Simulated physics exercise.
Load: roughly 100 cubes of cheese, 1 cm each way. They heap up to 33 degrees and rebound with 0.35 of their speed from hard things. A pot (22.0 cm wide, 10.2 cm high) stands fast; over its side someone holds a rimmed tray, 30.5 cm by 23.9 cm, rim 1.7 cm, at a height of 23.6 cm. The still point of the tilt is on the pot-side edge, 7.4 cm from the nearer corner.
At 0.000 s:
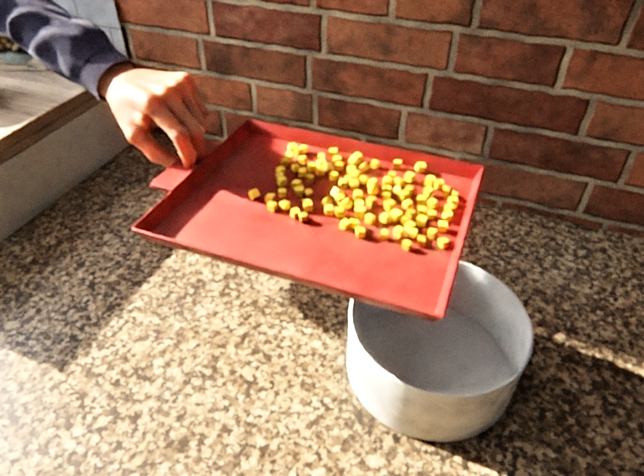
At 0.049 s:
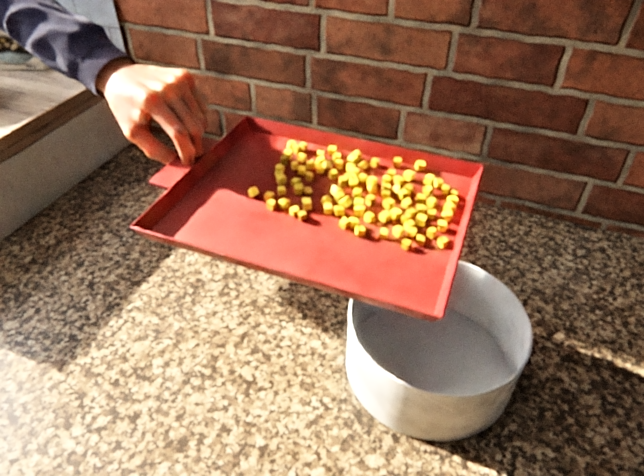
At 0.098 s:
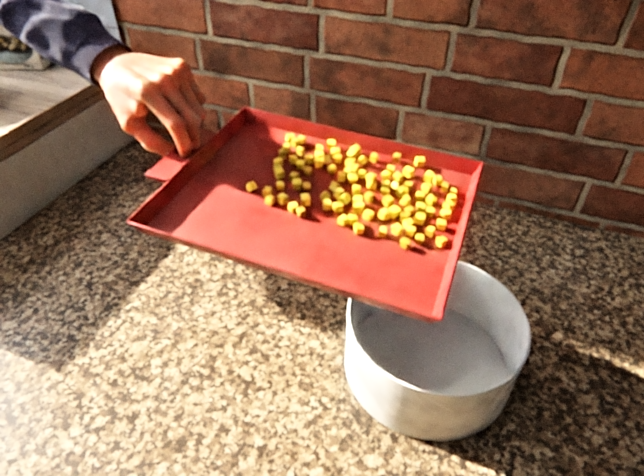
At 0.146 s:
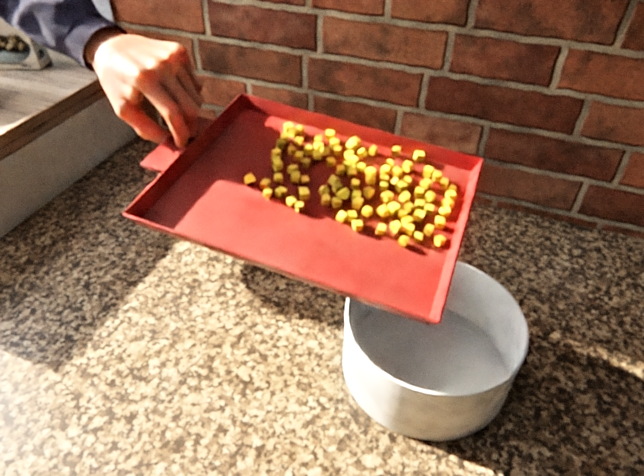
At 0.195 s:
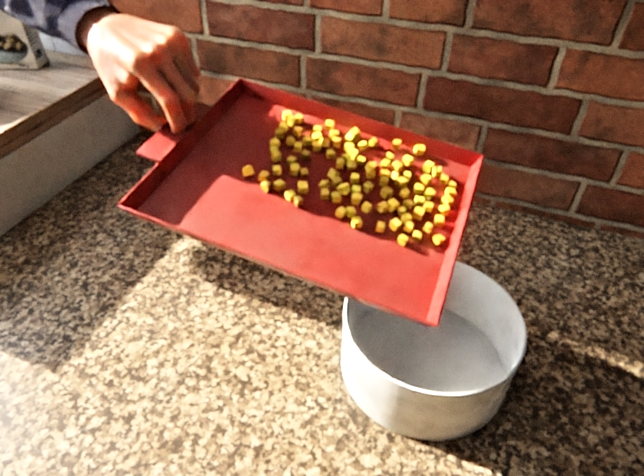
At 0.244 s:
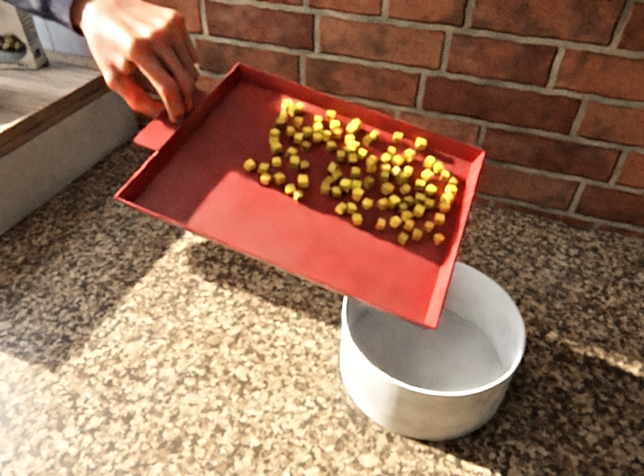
Red rimmed tray of small yellow cubes tilting gradually as a hand raises its left end beside a brick wall.
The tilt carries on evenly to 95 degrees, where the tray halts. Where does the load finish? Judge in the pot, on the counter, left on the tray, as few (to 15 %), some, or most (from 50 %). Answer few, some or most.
Pot few, counter most, tray few.
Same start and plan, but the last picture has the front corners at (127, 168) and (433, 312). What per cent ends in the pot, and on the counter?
Pot 60, counter 40.
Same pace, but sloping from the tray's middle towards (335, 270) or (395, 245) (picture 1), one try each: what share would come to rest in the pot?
About 10 and 50 per cent.
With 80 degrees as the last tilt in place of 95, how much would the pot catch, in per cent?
In that case some 5 per cent.
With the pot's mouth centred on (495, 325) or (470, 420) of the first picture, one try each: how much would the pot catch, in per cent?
Some 0 and 100 per cent.
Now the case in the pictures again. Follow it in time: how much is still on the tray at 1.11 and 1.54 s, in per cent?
About 15, 0.
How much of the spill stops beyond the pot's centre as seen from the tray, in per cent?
Some 80 per cent.
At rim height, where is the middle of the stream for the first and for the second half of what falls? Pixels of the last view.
First near (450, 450), later near (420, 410).
Then, at 0.76 s, tilt 52 degrees; the tray holds 100 %, the pot 0 %.
After 1.11 s, tilt 78 degrees; the tray holds 15 %, the pot 0 %.
After 1.54 s, tilt 95 degrees; the tray holds 0 %, the pot 5 %.
By 2.5 s all is still; pot 5 %, counter 95 %, tray 0 %.
